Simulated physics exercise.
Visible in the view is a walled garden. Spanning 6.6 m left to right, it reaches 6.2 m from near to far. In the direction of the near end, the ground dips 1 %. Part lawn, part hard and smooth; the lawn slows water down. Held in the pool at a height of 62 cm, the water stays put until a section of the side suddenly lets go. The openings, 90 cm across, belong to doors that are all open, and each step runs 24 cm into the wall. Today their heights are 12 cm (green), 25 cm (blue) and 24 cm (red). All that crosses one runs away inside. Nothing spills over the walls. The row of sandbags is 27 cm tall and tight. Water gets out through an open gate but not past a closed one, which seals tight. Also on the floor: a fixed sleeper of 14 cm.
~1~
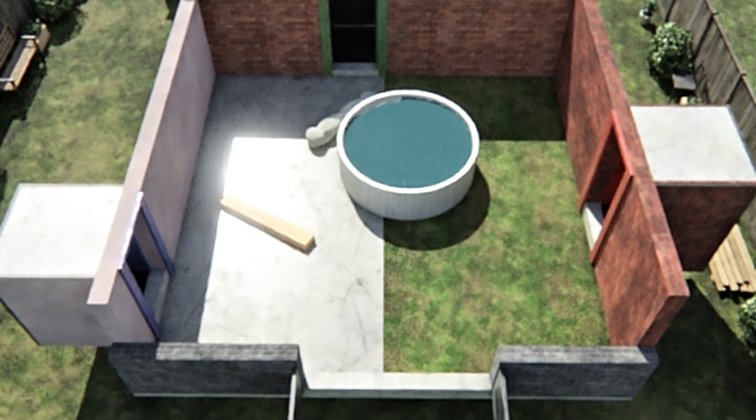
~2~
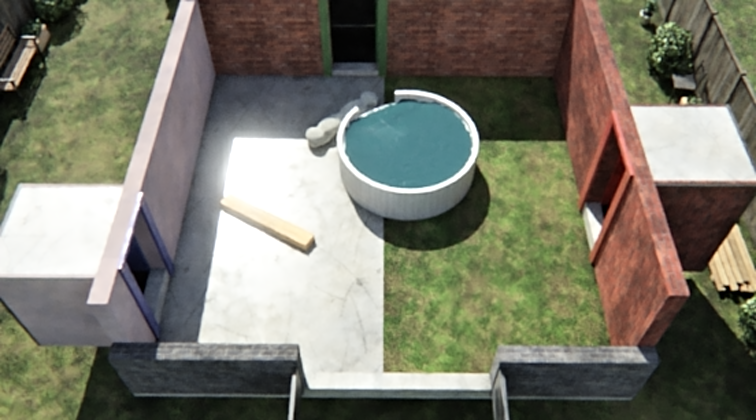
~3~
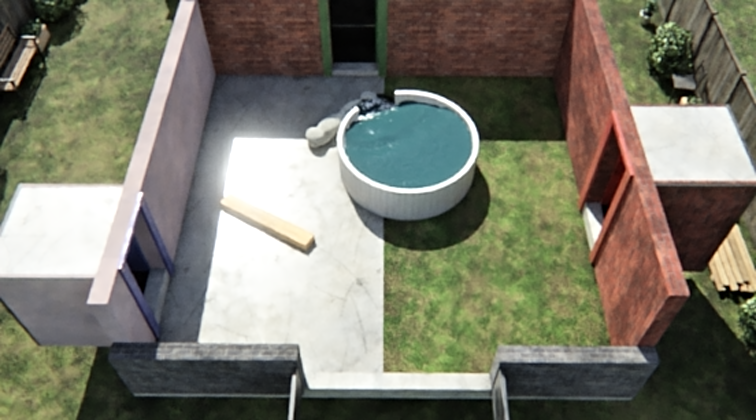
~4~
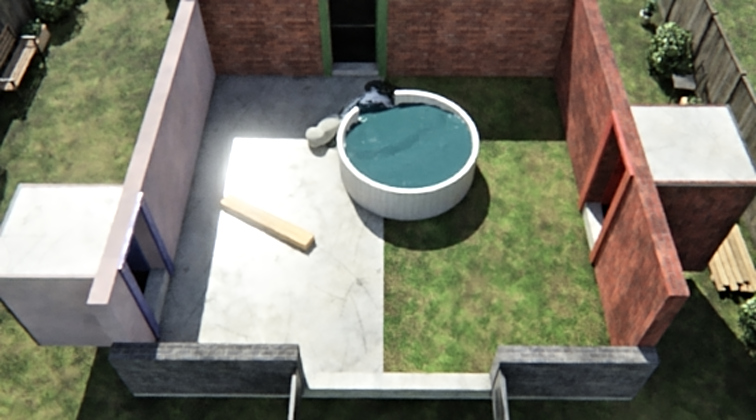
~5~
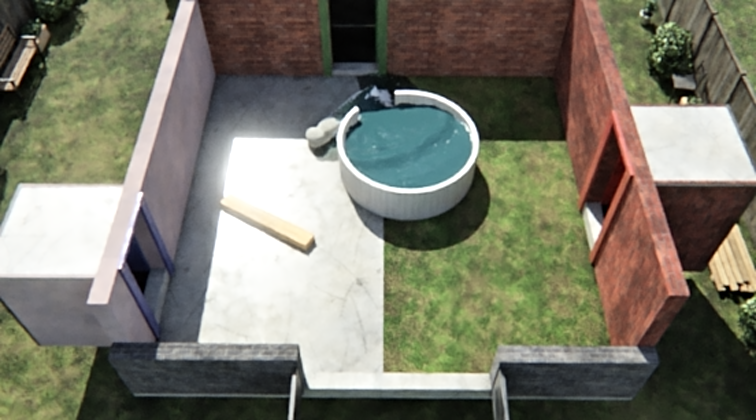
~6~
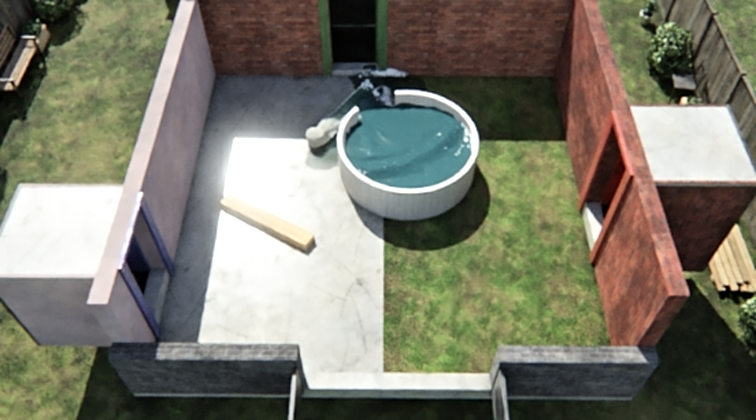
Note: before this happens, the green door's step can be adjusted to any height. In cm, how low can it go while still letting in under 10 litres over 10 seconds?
I would say 18 cm.
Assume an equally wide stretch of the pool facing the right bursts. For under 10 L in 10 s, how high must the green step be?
Required height: Approx. 5.0 cm.
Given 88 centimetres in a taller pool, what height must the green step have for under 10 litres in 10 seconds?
A step of about 32 cm does it.
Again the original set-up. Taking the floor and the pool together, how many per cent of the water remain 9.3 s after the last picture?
I'd put it at about 96 per cent.
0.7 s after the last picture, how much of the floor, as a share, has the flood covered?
I'd say near 15 percent.
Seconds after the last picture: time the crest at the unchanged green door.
Roughly at 0.6 s.
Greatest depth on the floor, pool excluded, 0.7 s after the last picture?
About 48 cm at most.
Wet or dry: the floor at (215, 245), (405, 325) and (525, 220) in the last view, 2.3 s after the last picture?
Untouched; untouched; untouched.
Then, 0.7 s after the last picture water covers 15 % of the floor, deepest (48 cm) near (362, 124); 18 cm at the green door, 8 litres in over its 12 cm step.
Then, 2.3 s after the last picture water covers 35 % of the floor, deepest (34 cm) near (362, 124); 10 cm at the green door, 35 litres in over its 12 cm step.
Then, 9.3 s after the last picture water covers 90 % of the floor, deepest (16 cm) near (362, 124); 5 cm at the green door, 39 litres in over its 12 cm step.
At the green door as built, the water peaked near 18 cm, 0.7 s after the last picture.
Run again over the same 10 s with other heights there, 22 litres in over 14.5 cm, 5 litres over 20 cm. The limit of 10 litres is kept from about 18 cm up.
